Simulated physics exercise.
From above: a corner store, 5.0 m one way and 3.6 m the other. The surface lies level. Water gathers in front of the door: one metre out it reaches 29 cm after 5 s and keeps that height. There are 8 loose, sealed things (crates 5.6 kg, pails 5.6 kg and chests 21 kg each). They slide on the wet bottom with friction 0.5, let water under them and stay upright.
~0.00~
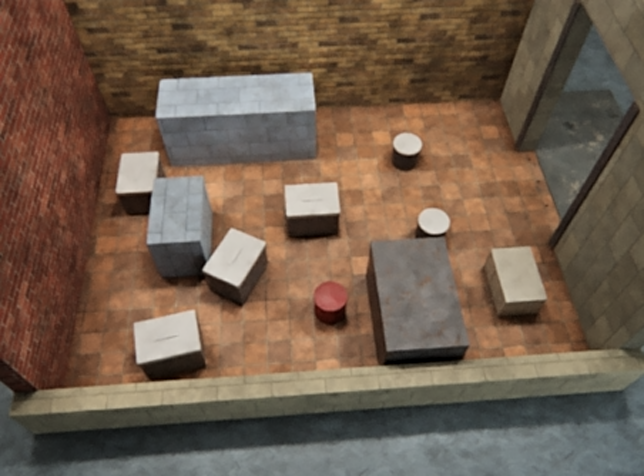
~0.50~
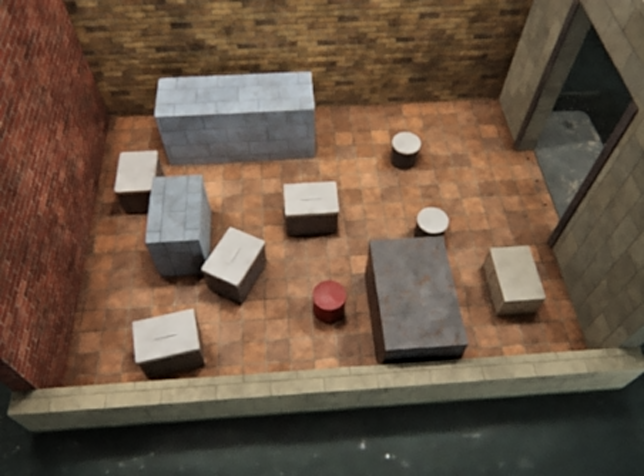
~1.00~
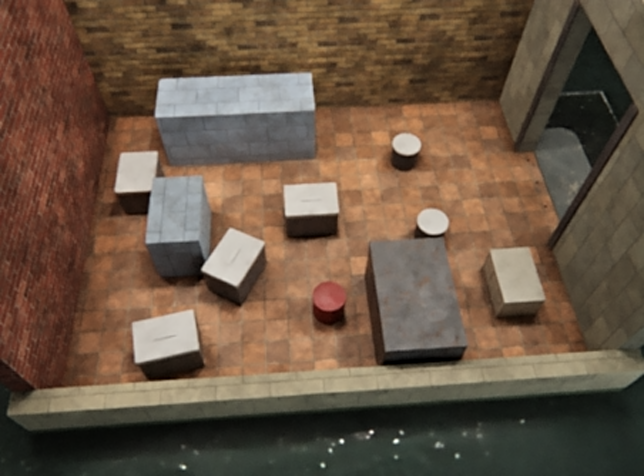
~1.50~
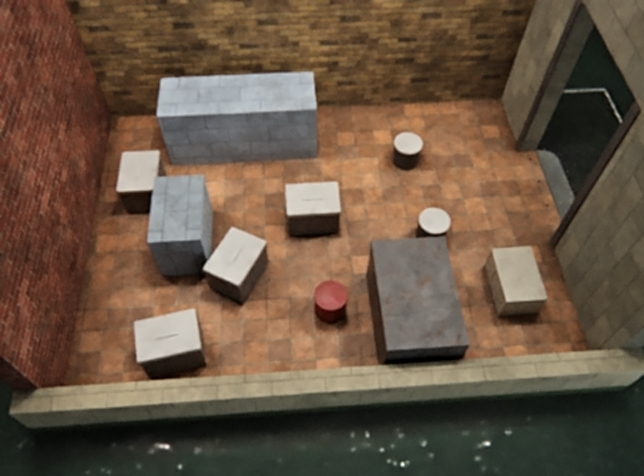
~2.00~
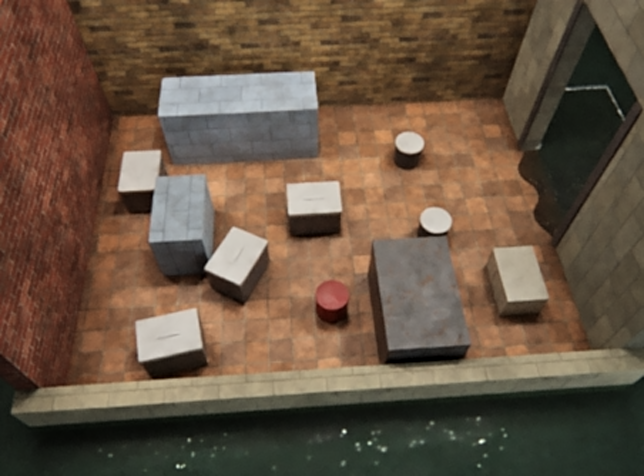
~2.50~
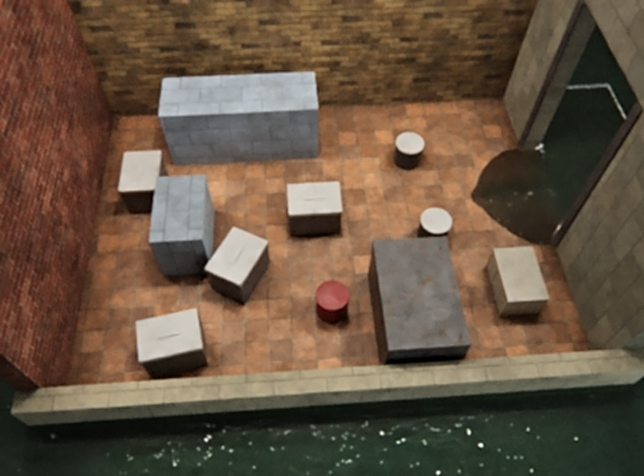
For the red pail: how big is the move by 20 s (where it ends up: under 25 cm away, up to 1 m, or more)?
Red pail slides a little.
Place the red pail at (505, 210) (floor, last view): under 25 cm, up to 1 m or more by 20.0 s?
It travels far.
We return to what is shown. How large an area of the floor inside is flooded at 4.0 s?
About 4.5 m2.
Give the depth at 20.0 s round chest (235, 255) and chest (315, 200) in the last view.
Roughly 29 and 30 cm.
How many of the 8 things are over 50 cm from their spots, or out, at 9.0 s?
By then 5.
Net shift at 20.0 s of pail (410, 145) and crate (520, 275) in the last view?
In that order: 100 cm, 50 cm.
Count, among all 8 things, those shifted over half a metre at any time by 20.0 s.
I count 8.
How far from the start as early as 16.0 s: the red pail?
About 40 cm.
After 4.0 s the red pail is near (332, 295), 0.0 m from its start, aground; 0 afloat.
After 9.0 s the red pail is near (332, 303), 0.1 m from its start, aground; 5 afloat.
After 16.0 s the red pail is near (321, 251), 0.4 m from its start, afloat; 8 afloat.
After 20.0 s the red pail is near (285, 243), 0.7 m from its start, afloat; 8 afloat.
